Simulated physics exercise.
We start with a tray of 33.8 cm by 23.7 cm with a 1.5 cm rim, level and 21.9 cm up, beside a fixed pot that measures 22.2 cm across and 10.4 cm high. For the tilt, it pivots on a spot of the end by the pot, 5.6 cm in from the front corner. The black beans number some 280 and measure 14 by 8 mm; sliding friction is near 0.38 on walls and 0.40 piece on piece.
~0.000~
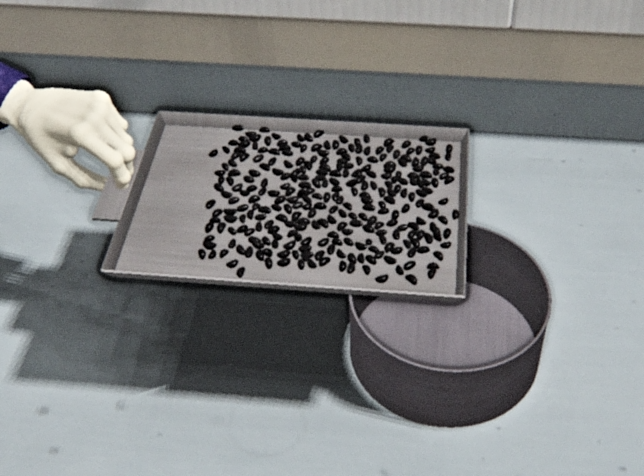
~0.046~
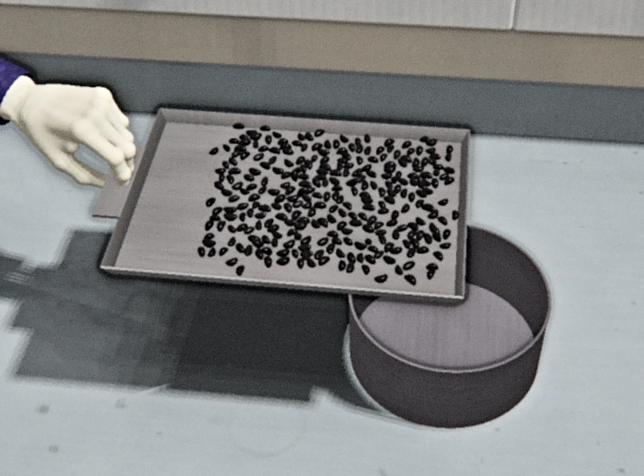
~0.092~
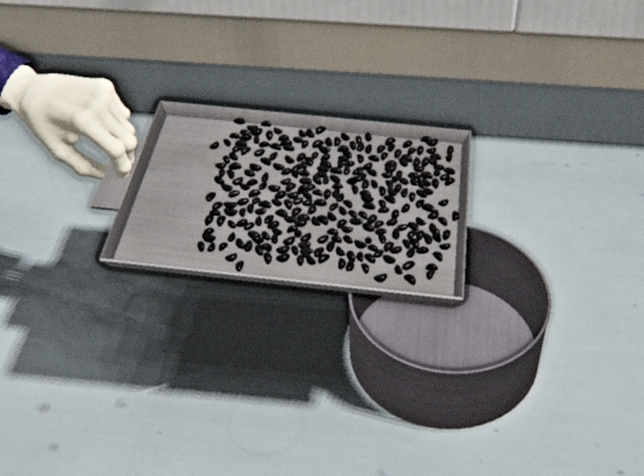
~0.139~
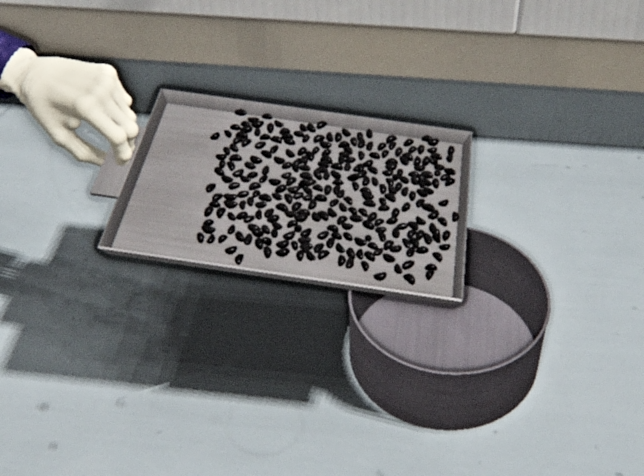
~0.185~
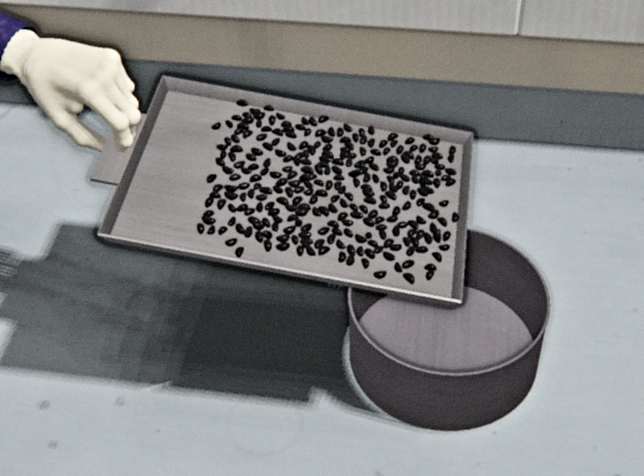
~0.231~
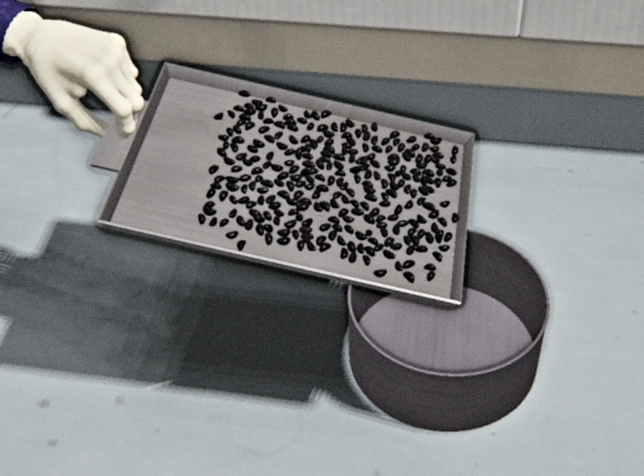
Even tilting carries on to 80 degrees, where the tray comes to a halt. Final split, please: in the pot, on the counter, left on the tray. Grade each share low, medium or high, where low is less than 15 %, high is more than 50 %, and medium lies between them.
Shares - pot: High, counter: Medium, left on the tray: Low.
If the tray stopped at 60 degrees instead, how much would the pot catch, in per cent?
In that case some 55 per cent.
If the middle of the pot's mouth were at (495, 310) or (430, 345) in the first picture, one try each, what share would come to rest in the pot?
The shares would be near 85 and 60 per cent respectively.
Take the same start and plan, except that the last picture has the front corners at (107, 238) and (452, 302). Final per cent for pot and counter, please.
Per cent by place - pot 5, counter 95.
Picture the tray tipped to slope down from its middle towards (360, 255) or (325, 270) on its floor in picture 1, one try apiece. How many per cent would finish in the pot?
15 and 5 %.
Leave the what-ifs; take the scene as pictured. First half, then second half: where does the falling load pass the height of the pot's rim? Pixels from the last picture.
Around (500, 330), then (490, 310).
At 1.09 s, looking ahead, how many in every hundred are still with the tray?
Estimate: Near 35 in a hundred.
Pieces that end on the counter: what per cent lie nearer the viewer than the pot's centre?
Share: Roughly 70 %.
After 0.74 s, tilt 43 degrees; the tray holds 100 %, the pot 0 %.
Then, at 1.09 s, tilt 66 degrees; the tray holds 35 %, the pot 25 %.
Then, at 1.52 s, tilt 80 degrees; the tray holds 0 %, the pot 70 %.
In the end, at 2.7 s, pot 70 %, counter 30 %, tray 0 %.
